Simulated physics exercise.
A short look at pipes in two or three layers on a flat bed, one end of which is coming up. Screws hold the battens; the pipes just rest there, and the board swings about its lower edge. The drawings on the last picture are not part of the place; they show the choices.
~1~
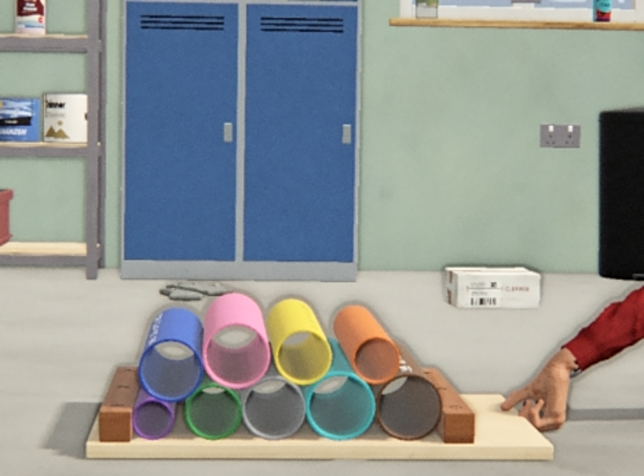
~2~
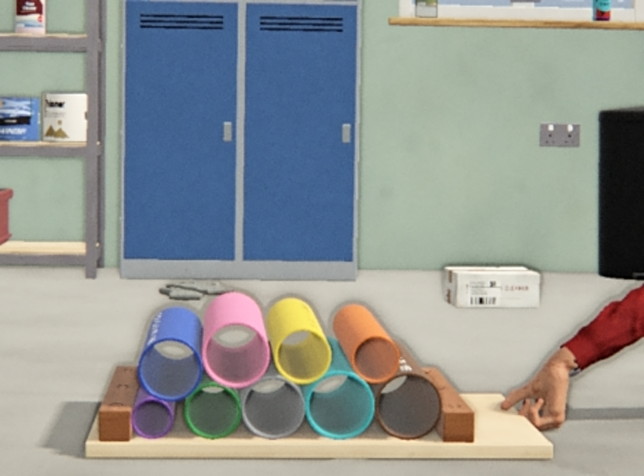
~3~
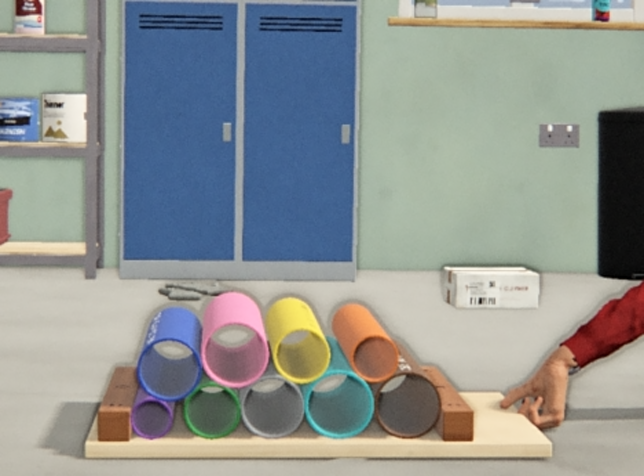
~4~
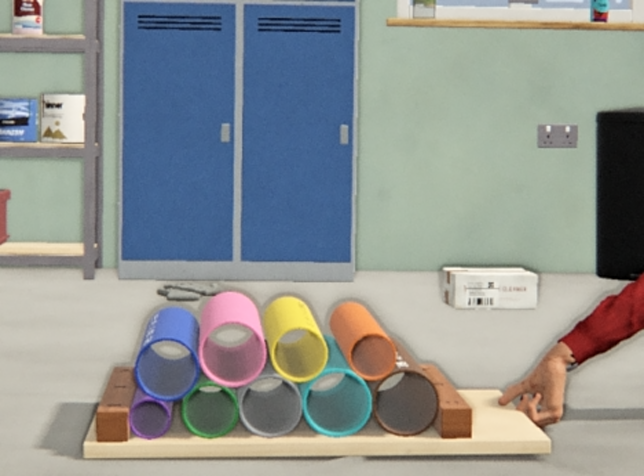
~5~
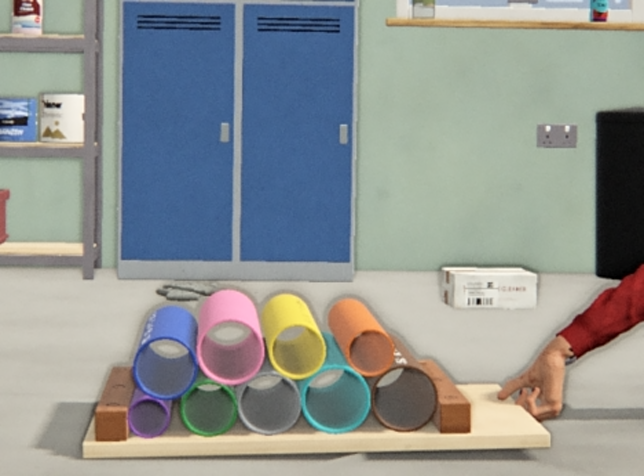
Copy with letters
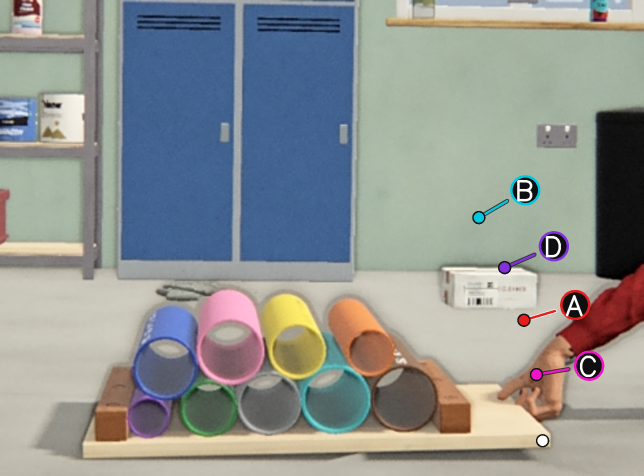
In a workshop with blue lockers, coloured pipes resting stacked between wooden battens on a board, a hand staying at its right end.
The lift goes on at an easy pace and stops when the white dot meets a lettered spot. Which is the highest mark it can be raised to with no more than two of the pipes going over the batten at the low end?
It can be raised to D.
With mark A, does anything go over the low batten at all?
At A: Yes.
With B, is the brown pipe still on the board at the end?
Yes.
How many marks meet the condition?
Three of the four.
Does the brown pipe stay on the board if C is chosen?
The brown pipe: Yes.
On the marked copy, A at (524, 320); B at (479, 218); C at (537, 374); D at (504, 268); the white dot at (542, 441).
With D. Early on, board at 15°.
Further on, board at 24°.
At the end, board at 24°, two over the low batten (pink, blue).
As for the rest, A one over the low batten (blue); B three over the low batten (pink, blue, yellow); C one over the low batten (blue).
